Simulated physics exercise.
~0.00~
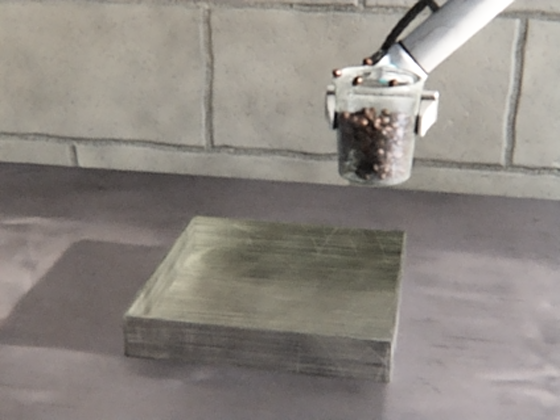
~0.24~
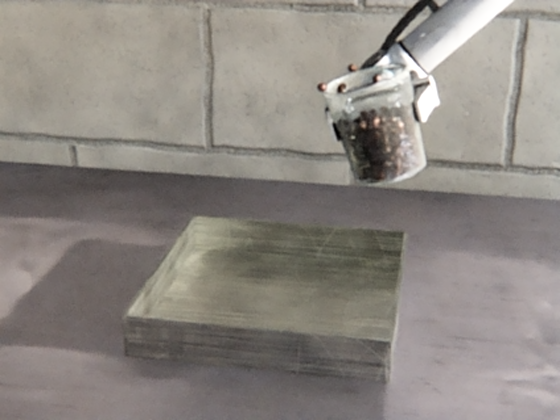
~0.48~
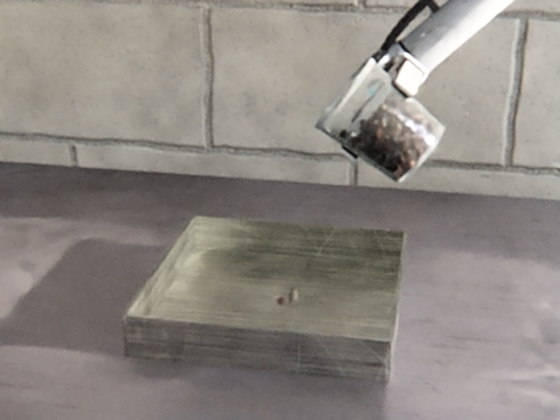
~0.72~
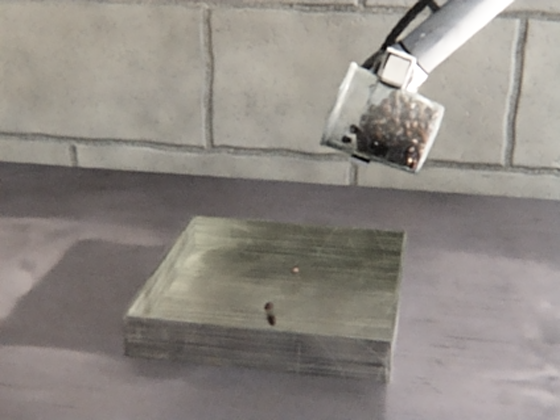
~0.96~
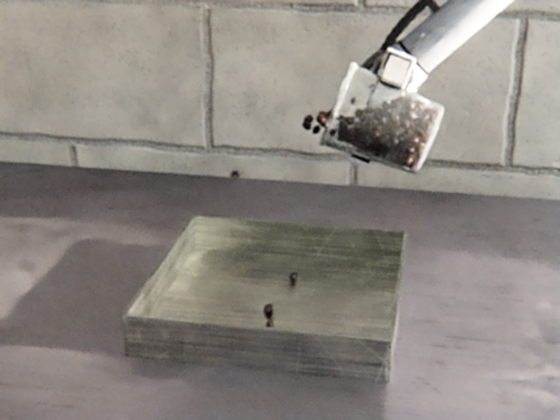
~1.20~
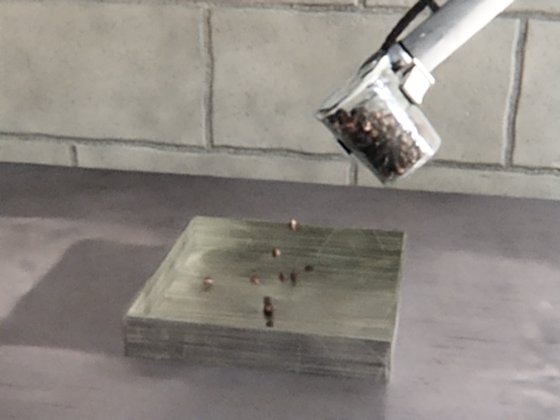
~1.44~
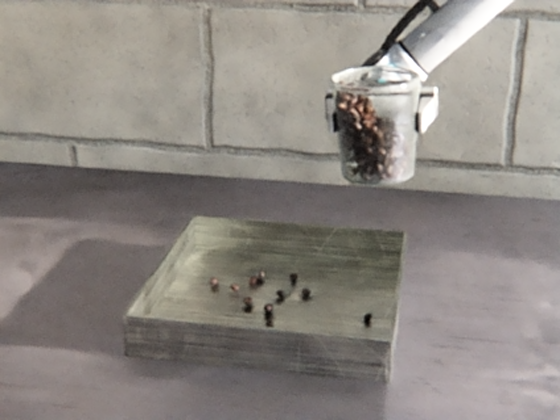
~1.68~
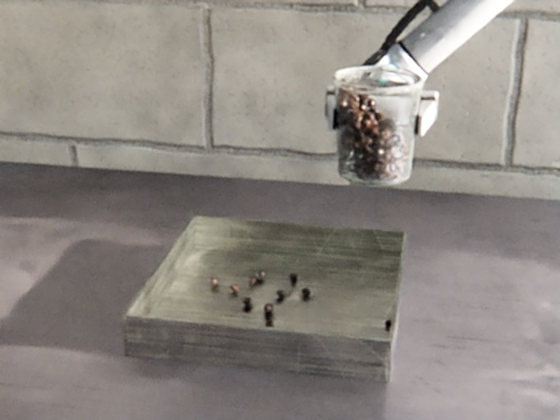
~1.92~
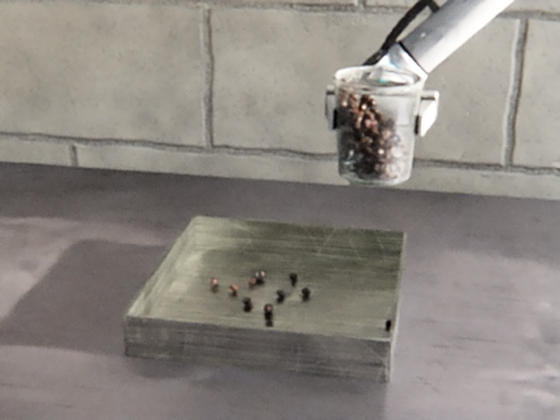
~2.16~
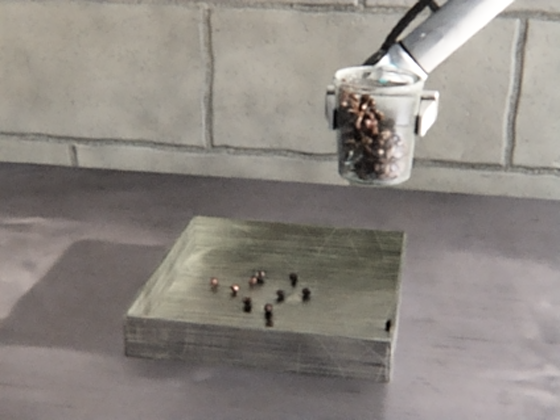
To begin with, a robotic arm holds a clear beaker of small dark beans upright above a shallow, square tray, in front of a pale block wall. The arm tips the beaker to the left until it lies nearly on its side, and the first few beans drop into the tray. A small cluster then spills from the mouth as the beaker starts to swing back. More beans land and scatter while it returns upright, one ending up by the tray's right edge. Finally everything rests, with most beans still in the beaker and only a sprinkling below.
